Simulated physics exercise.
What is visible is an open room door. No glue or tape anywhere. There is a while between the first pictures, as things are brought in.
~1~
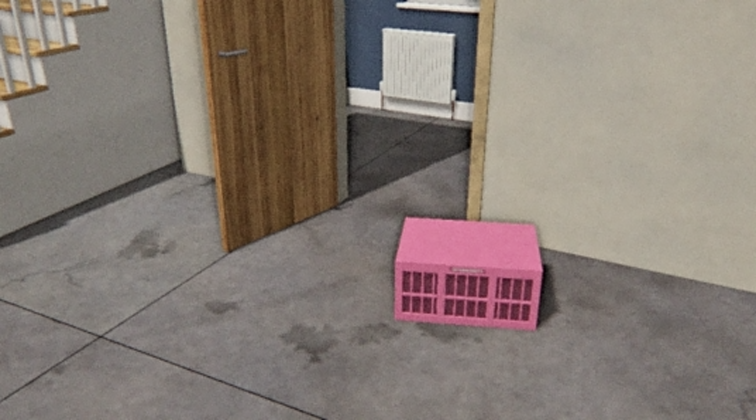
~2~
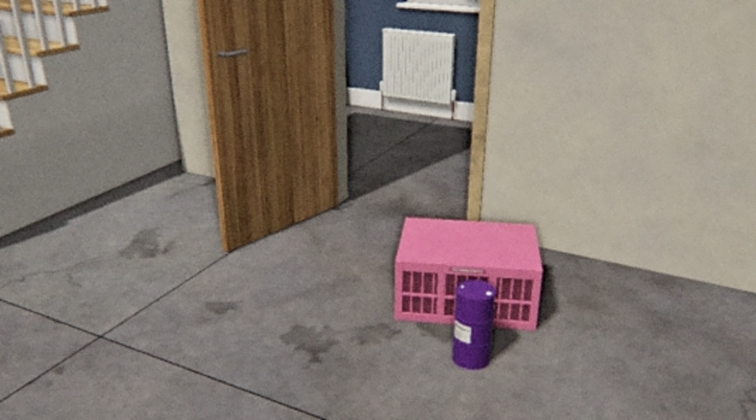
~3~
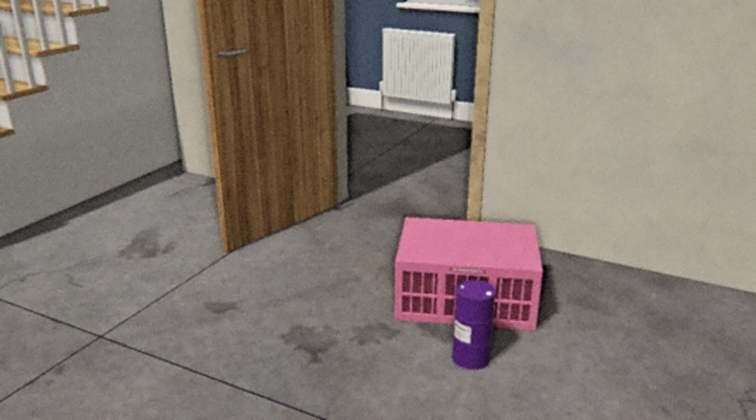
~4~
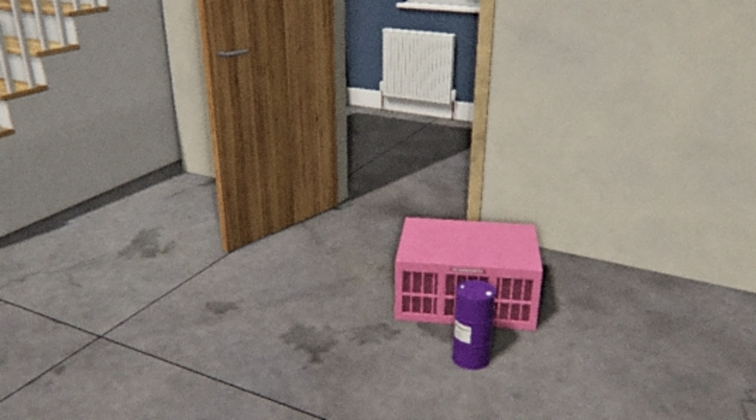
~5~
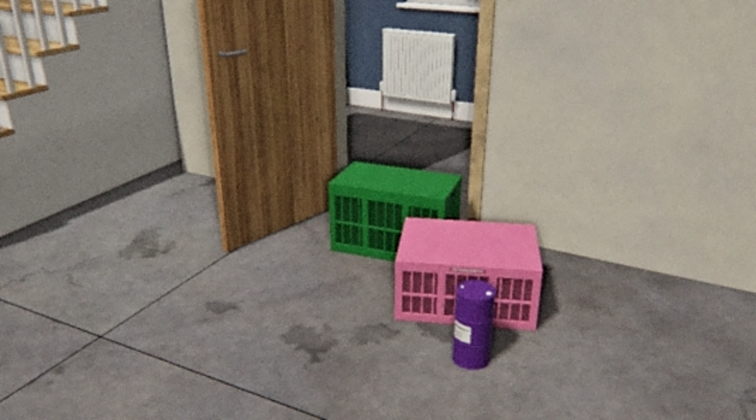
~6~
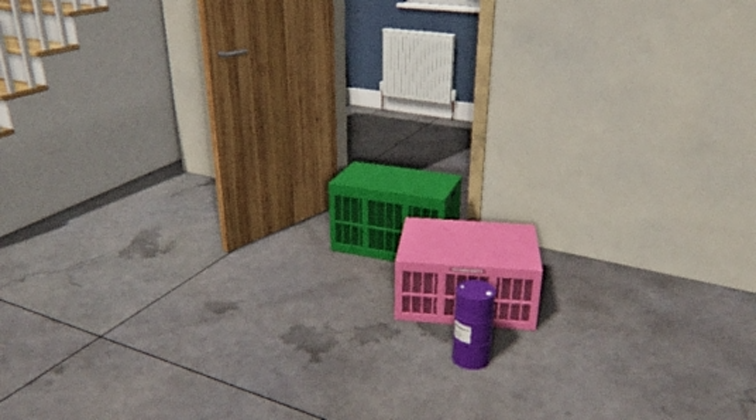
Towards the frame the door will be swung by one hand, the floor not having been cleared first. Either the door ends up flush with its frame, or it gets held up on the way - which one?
It gets held up on the way.
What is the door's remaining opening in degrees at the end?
The answer is roughly 55°.
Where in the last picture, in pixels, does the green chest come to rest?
Looks like it settles somewhere around (415, 213).
Then, 0.60 s on from there, door 88° open.
Then, 0.90 s on from there, door 70° open.
Then, 1.20 s on from there, door 58° open; green chest shifted a little near (409, 213).
In the end, door 55° open; all 3 unmoved. At the end, from the last picture's camera, green chest near (415, 213).
